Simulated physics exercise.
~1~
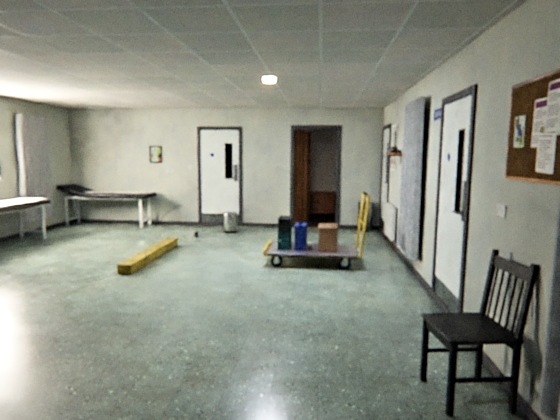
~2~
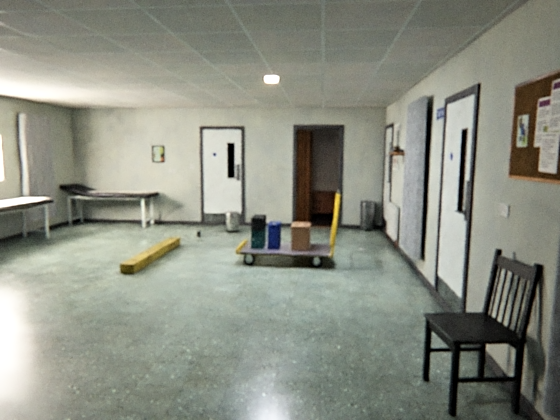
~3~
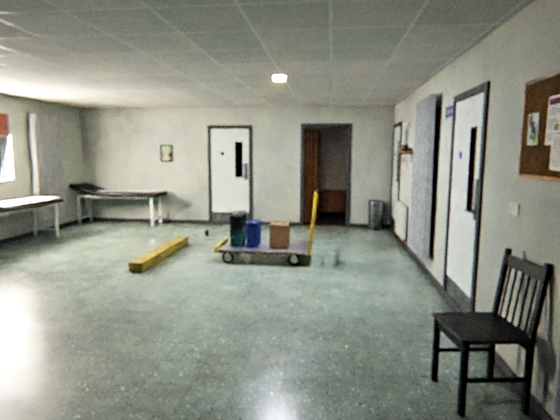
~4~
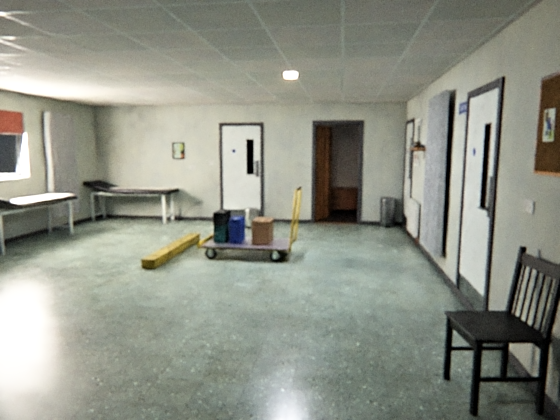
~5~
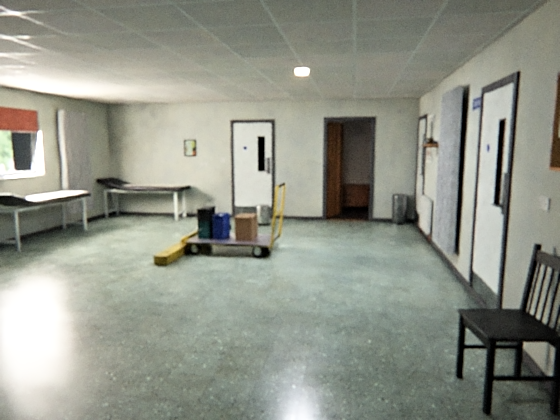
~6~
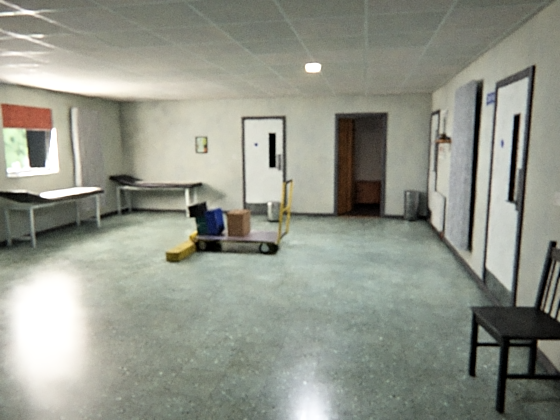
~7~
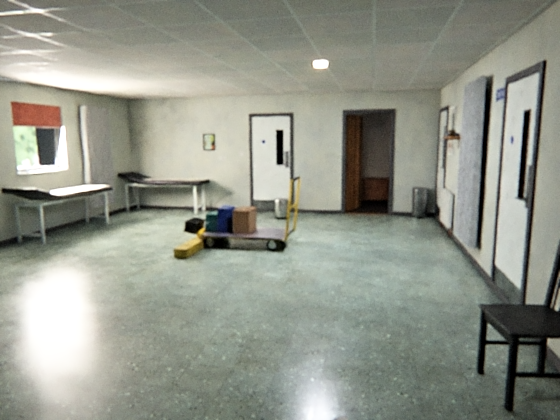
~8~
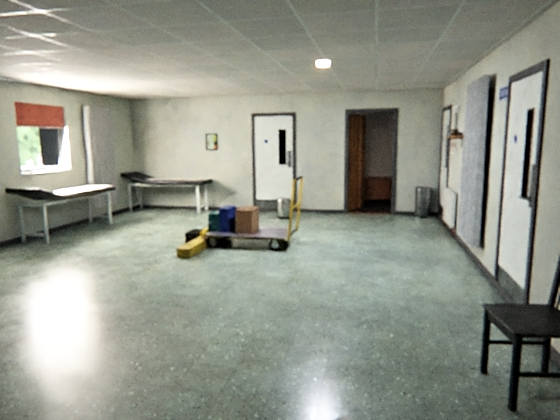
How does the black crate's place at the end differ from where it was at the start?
At the start the black crate is riding on the trolley at its front end, well to the right of the yellow kerb. At the end it is off the trolley, lying on its side past the front rim by the kerb, farther left in the room.
